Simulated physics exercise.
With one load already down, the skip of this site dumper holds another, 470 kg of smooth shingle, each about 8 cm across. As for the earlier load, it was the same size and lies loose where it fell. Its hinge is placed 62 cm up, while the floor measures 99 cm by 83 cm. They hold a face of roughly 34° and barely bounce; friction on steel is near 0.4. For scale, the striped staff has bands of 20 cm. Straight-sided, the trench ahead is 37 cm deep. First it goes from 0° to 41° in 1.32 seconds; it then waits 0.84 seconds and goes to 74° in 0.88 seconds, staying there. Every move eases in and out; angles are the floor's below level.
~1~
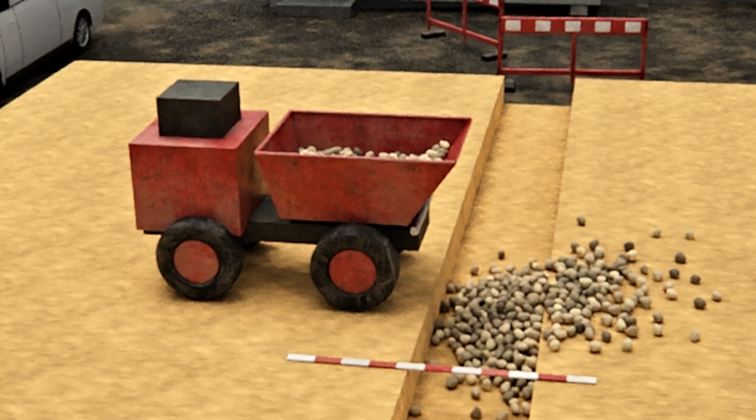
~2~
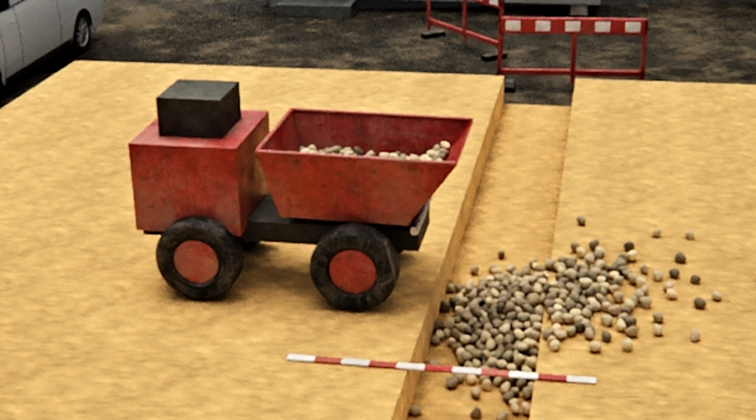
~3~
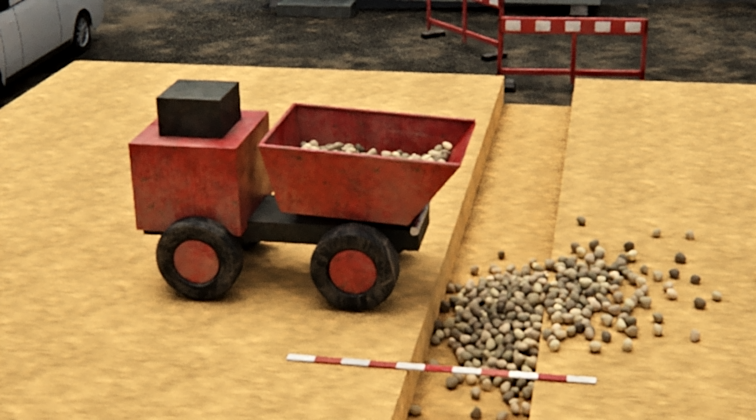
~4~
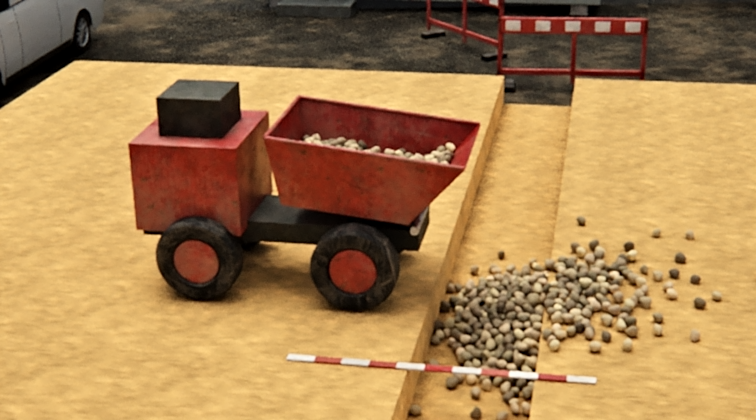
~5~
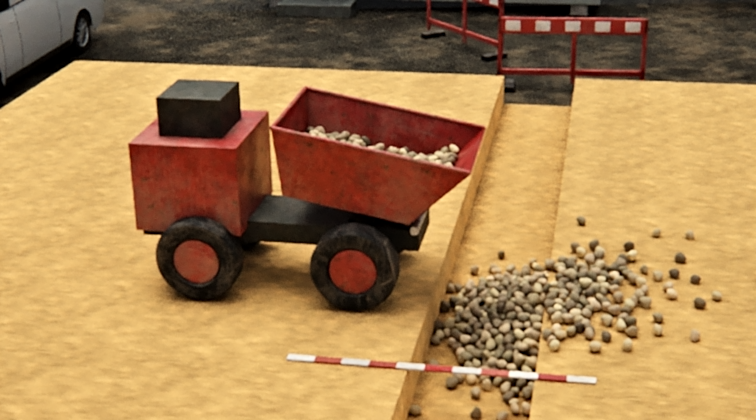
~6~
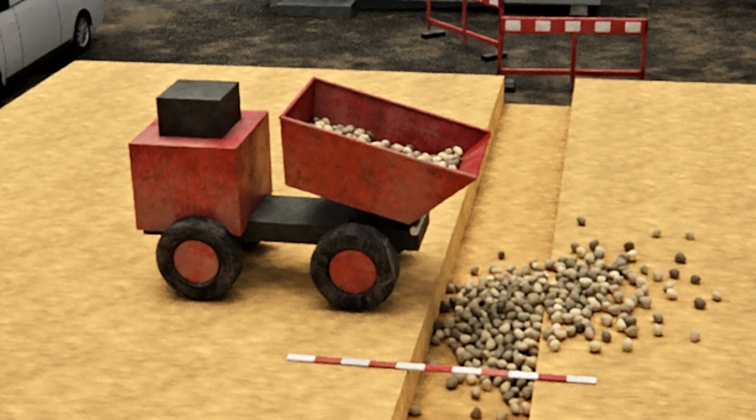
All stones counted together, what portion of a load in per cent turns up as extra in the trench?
About 51 percent of a load.
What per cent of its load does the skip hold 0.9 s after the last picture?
Estimate: 100 % remaining inside, roughly.
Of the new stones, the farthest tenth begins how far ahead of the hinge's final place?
Roughly 160 cm ahead of it.
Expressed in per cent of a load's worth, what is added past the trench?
Result: Near 50 % of one load.
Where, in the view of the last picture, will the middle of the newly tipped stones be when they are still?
The middle lies near (543, 287) in the last picture.
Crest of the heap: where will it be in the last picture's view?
Roughly at (577, 272).
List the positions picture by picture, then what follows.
The skip is at 0°, its lip at (455, 164); the top of the load is at (425, 155). The earlier load is highest near (581, 285), 10 cm above ground level, 78 % in the trench, 22 % past the trench, in the first picture.
Lip at (456, 164), floor tilted 1°, highest stones at (412, 156), in the second picture.
The skip is at 3°, its lip at (459, 166); the top of the load is at (323, 154), in the third picture.
Lip at (464, 169), floor tilted 6°, highest stones at (321, 147), in the fourth picture.
Lip at (470, 173), floor tilted 11°, highest stones at (320, 140), in the fifth picture.
Lip at (476, 179), floor tilted 15°, highest stones at (326, 132), in the sixth picture.
Then, 0.4 s after the last picture the floor is at 35°; in per cent of one load, 100 in the skip, 78 in the trench, 22 past the trench; the foremost stones are at (735, 297).
Then, 0.9 s after the last picture the floor is at 41°; in per cent of one load, 100 in the skip, 78 in the trench, 22 past the trench; the foremost stones are at (735, 297).
Then, 2.9 s after the last picture the floor is at 74°; in per cent of one load, 50 in the skip, 100 in the trench, 50 past the trench; the foremost stones are at (735, 297).
Then, 5.6 s after the last picture the floor is at 74°; in per cent of one load, 0 in the skip, 129 in the trench, 71 past the trench; the foremost stones are at (747, 302). Net gain in the trench, 51.
